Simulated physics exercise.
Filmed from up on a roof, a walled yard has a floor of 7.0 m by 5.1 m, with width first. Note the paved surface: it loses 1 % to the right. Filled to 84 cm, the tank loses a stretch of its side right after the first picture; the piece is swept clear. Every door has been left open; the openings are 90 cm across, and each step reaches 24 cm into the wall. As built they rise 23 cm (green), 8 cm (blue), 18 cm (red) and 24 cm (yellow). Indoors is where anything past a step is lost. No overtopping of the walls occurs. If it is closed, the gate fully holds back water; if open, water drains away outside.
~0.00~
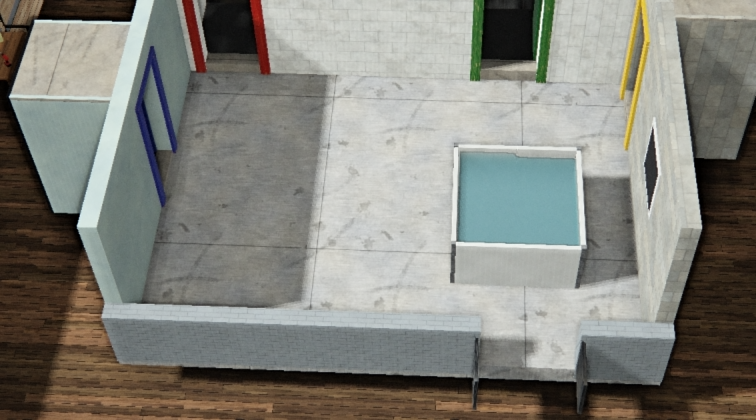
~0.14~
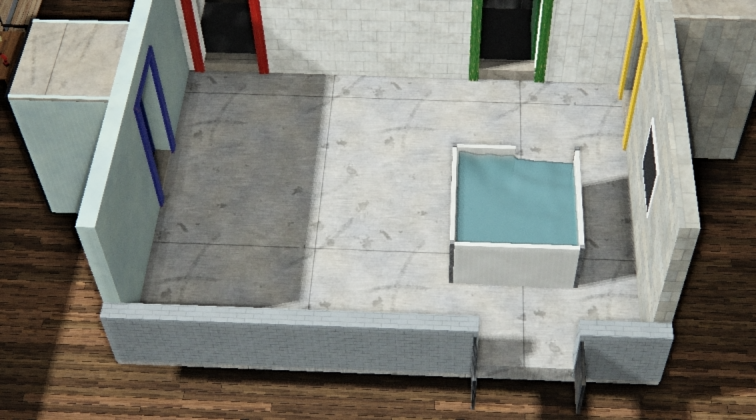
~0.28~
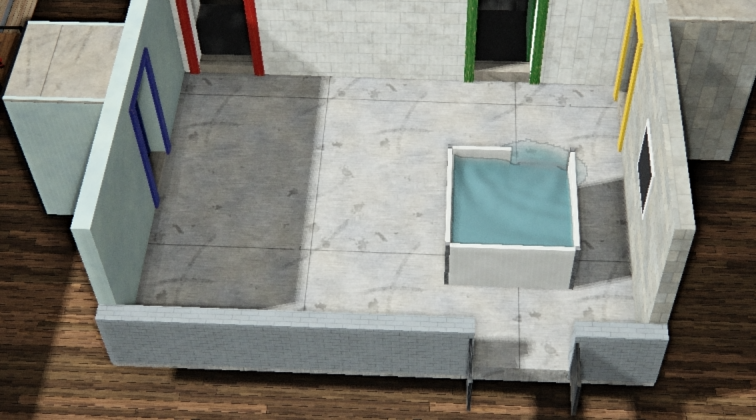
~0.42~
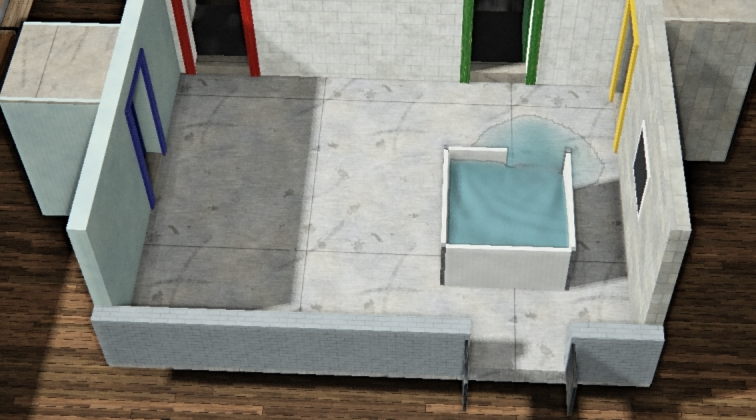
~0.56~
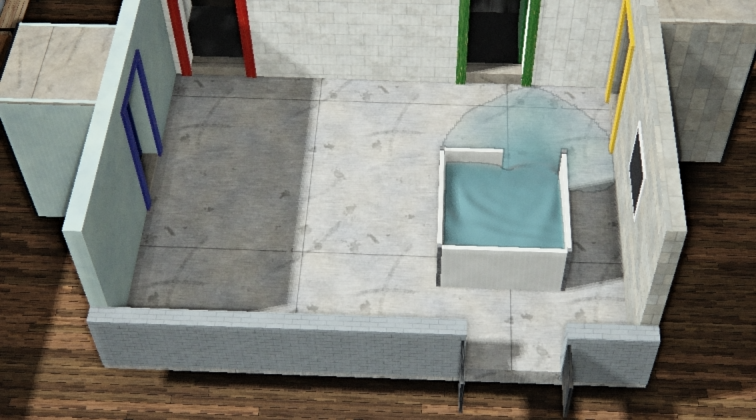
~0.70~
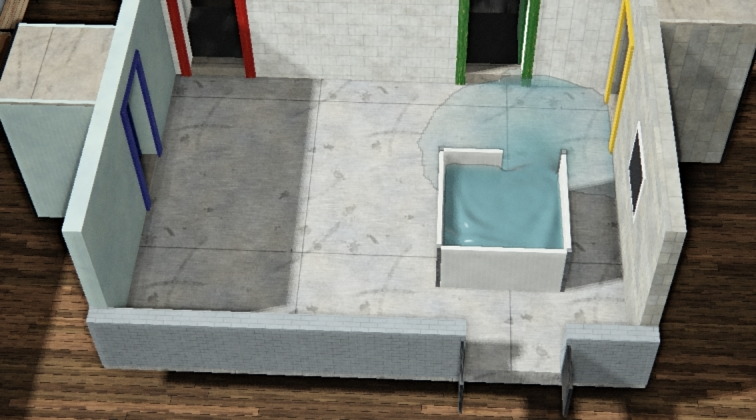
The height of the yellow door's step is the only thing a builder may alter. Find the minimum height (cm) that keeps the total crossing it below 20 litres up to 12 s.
The minimum is roughly 31 cm.
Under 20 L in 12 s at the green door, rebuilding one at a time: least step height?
I'd raise green to close to 31 cm.
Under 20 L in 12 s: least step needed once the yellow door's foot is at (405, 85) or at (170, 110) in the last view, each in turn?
Roughly 9.0 cm, then roughly 12.0 cm.
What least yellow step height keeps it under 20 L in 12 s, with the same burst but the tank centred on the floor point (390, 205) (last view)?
Close to 28 cm would do it.
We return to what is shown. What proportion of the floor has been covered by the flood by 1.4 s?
Roughly 20 percent of the floor.
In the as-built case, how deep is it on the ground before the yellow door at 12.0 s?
You'd measure close to 8.0 cm there.
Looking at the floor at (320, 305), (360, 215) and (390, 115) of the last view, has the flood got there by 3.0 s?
One by one: Clear, clear, drenched.
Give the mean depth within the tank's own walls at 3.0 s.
Around 33 cm on average.
After 1.4 s water covers 20 % of the floor, deepest (56 cm) near (598, 98); 35 cm at the yellow door, 2 litres in over its 24 cm step.
After 3.0 s water covers 40 % of the floor, deepest (29 cm) near (566, 130); 27 cm at the yellow door, 58 litres in over its 24 cm step.
After 12.0 s water covers 95 % of the floor, deepest (12 cm) near (593, 358); 8 cm at the yellow door, 65 litres in over its 24 cm step.
At the yellow door as built, the water arrived by 0.7 s and peaked near 37 cm at 2.0 s.
With a step of 27.5 cm, 38 litres would have come in within the 12 s; with 37 cm, 8 litres. So under 20 litres takes about 31 cm.
